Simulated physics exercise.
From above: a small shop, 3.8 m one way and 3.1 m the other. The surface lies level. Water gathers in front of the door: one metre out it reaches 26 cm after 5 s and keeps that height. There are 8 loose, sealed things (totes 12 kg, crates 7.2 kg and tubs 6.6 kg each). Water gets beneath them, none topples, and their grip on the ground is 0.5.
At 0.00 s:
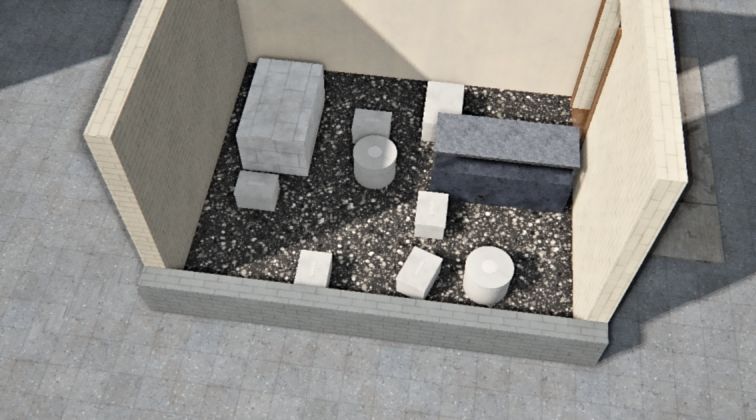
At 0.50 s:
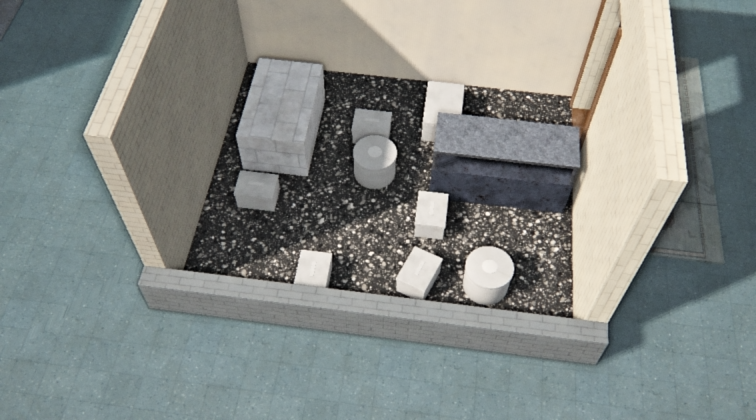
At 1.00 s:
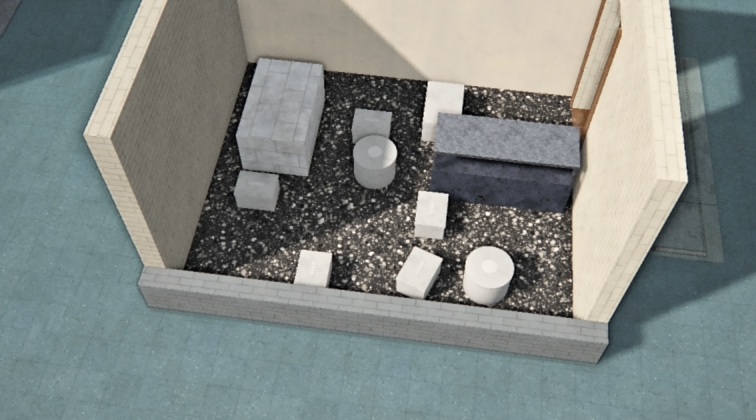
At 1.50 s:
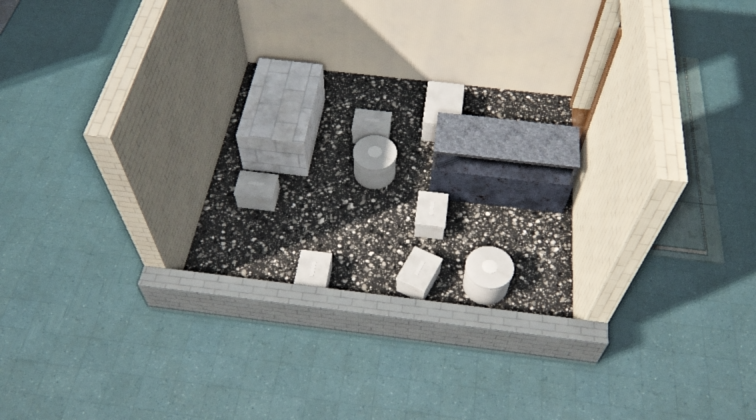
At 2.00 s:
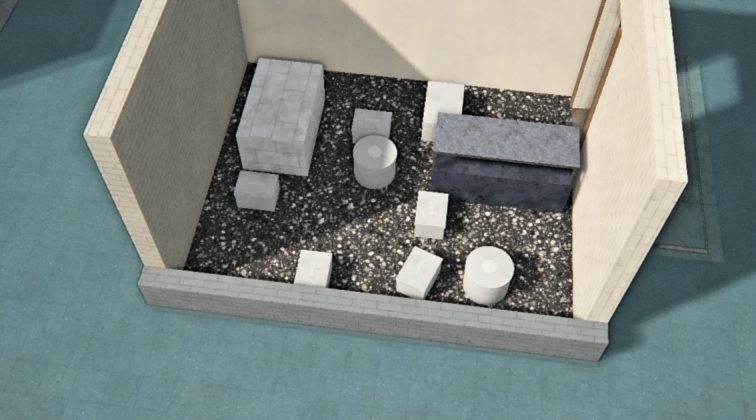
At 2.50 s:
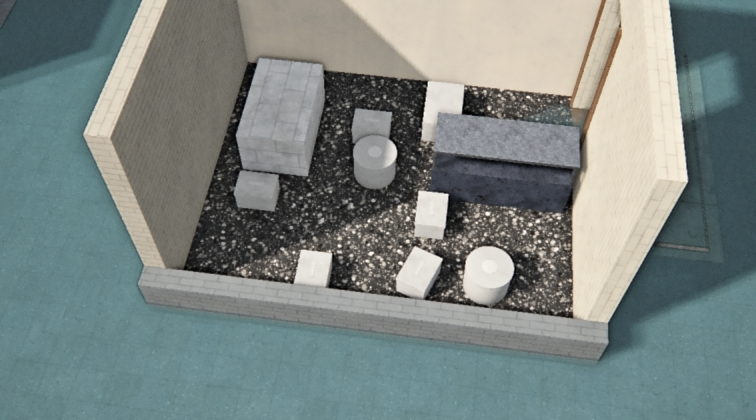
Blue-green water spreading over the grey paving around a small roofless shop, while the crates and tubs inside stay still.
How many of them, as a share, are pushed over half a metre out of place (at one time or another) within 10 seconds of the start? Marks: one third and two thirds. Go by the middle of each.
Share: One to two thirds.
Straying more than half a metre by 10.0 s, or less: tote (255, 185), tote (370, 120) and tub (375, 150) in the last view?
In turn: Short of it, more, past it.
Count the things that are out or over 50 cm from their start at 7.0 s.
3 of them.
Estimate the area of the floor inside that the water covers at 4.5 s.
Some 3.0 m2.
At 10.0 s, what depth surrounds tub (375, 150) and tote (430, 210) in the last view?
About 10 and 5 cm.
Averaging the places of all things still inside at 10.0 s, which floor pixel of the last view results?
Near (397, 234).
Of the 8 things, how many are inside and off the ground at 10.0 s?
5 of them.
After 3.5 s 0 of 8 are over 50 cm from their spots; 0 afloat.
After 4.5 s 1 of 8 are over 50 cm from their spots; 1 afloat.
After 7.0 s 3 of 8 are over 50 cm from their spots; 1 afloat.
After 10.0 s 5 of 8 are over 50 cm from their spots, and 5 have been at some point; 5 afloat.
